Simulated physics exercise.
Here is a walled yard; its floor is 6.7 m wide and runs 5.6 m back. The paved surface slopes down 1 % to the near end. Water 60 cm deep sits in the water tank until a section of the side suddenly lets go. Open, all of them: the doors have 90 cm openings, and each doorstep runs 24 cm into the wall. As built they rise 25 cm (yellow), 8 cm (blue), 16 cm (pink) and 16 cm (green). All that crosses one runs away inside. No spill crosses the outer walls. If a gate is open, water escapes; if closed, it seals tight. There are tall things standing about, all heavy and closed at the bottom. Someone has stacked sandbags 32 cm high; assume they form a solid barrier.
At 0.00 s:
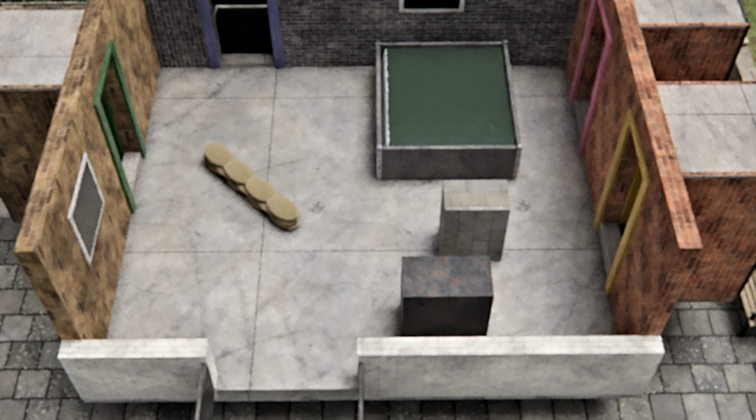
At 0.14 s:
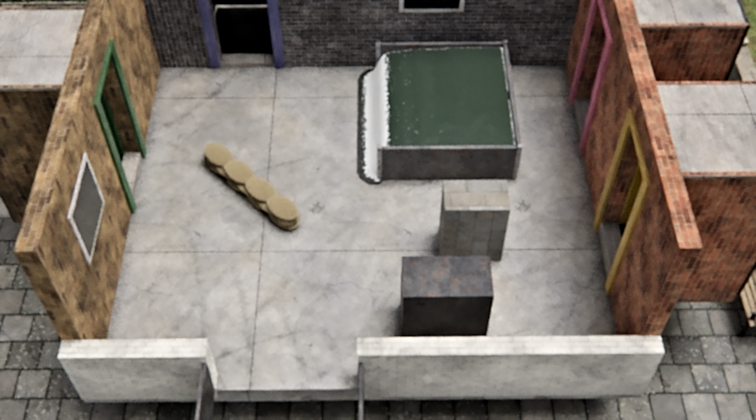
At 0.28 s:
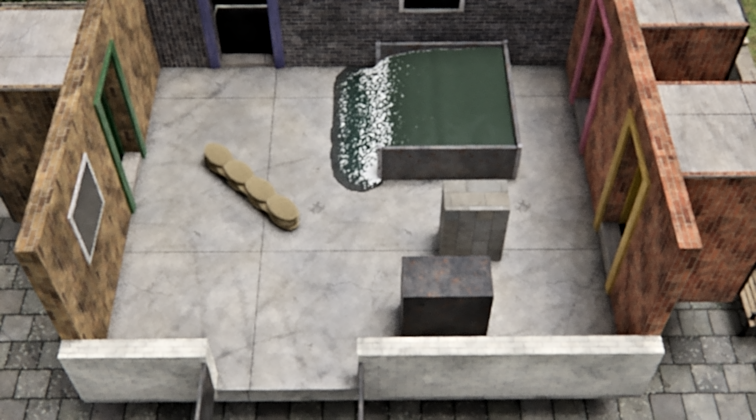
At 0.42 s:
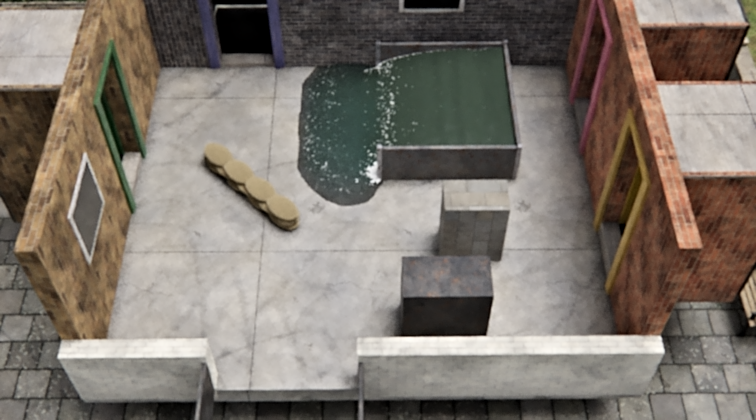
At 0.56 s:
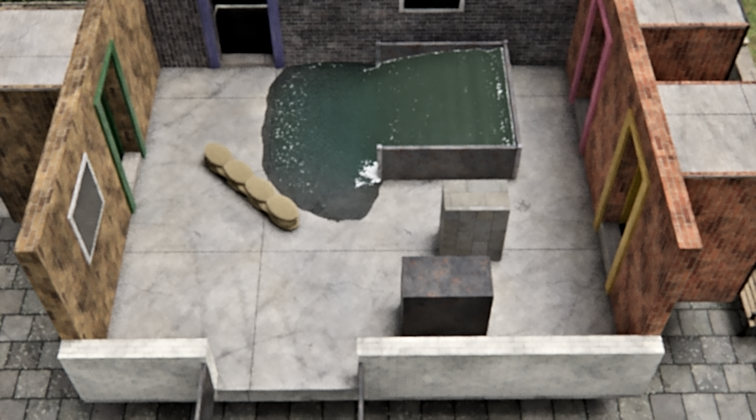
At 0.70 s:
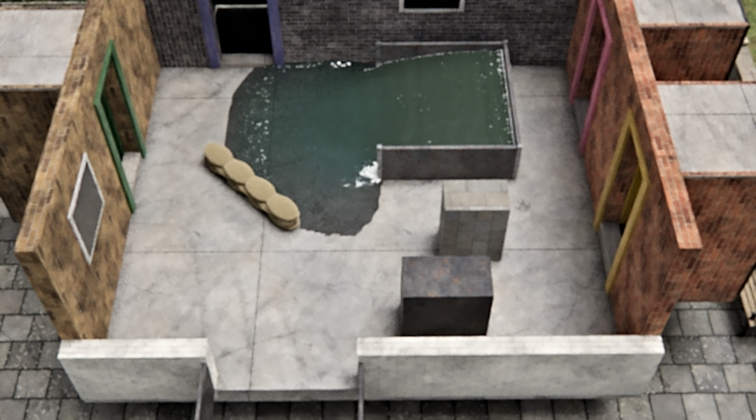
In a walled yard, dark green water poured out of the left side of a tank, spread across the pale paved floor, and reached the row of sandbags while the two blocks stayed put.
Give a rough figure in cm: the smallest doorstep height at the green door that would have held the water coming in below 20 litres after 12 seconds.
11.5 cm.
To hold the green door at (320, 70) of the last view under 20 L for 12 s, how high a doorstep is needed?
It needs about 12.5 cm.
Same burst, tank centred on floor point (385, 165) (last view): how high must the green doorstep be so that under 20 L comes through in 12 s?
A minimum of about 9.0 cm.
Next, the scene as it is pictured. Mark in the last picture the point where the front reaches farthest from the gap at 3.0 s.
The farthest wet point sits near (106, 348).
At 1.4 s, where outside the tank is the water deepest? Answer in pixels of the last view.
Around (149, 132).
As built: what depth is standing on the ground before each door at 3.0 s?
Yellow door 0 cm, blue door 23 cm, pink door 0 cm, green door 16 cm.
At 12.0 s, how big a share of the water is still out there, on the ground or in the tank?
Around 72 in a hundred parts remain.
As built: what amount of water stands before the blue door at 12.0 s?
5.0 cm.
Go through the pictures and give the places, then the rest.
The first frame shows still water, 60 cm deep, in the water tank at (445, 96); the green door at (123, 136) is dry.
In the second frame, water pours out at (381, 116) and has run 0.2 m, to (365, 176); about 8 cm deep outside, 60 cm at the back.
In the third frame, the gap is at (381, 117), the front 0.7 m out at (337, 167); the back of the water tank holds 60 cm.
In the fourth frame, water pours out at (381, 118) and has run 1.2 m, to (303, 131); about 10 cm deep outside, 60 cm at the back.
In the fifth frame, the gap is at (381, 118), the front 1.7 m out at (268, 137); the back of the water tank holds 54 cm.
In the sixth frame, the front is at (231, 152), 2.3 m from the gap at (381, 118); 6.1 m2 of floor is wet, 51 cm left at the back; the green door at (123, 136), 3.8 m from the gap, is still 1.4 m from the nearest water.
After 1.4 s water covers 30 % of the floor, deepest (38 cm) near (149, 132); it has not reached the green door.
After 3.0 s water covers 50 % of the floor, deepest (36 cm) near (157, 91); 16 cm at the green door, 1 litre in over its 16 cm doorstep.
After 12.0 s water covers 95 % of the floor, deepest (9 cm) near (283, 205); 3 cm at the green door, 4 litres in over its 16 cm doorstep.
At the green door as built, the water arrived by 1.5 s and peaked near 16 cm at 4.4 s.
Run again over the same 12 s with other heights there, 28 litres in over 10.5 cm, 9 litres over 14 cm. The limit of 20 litres is kept from about 11.5 cm up.
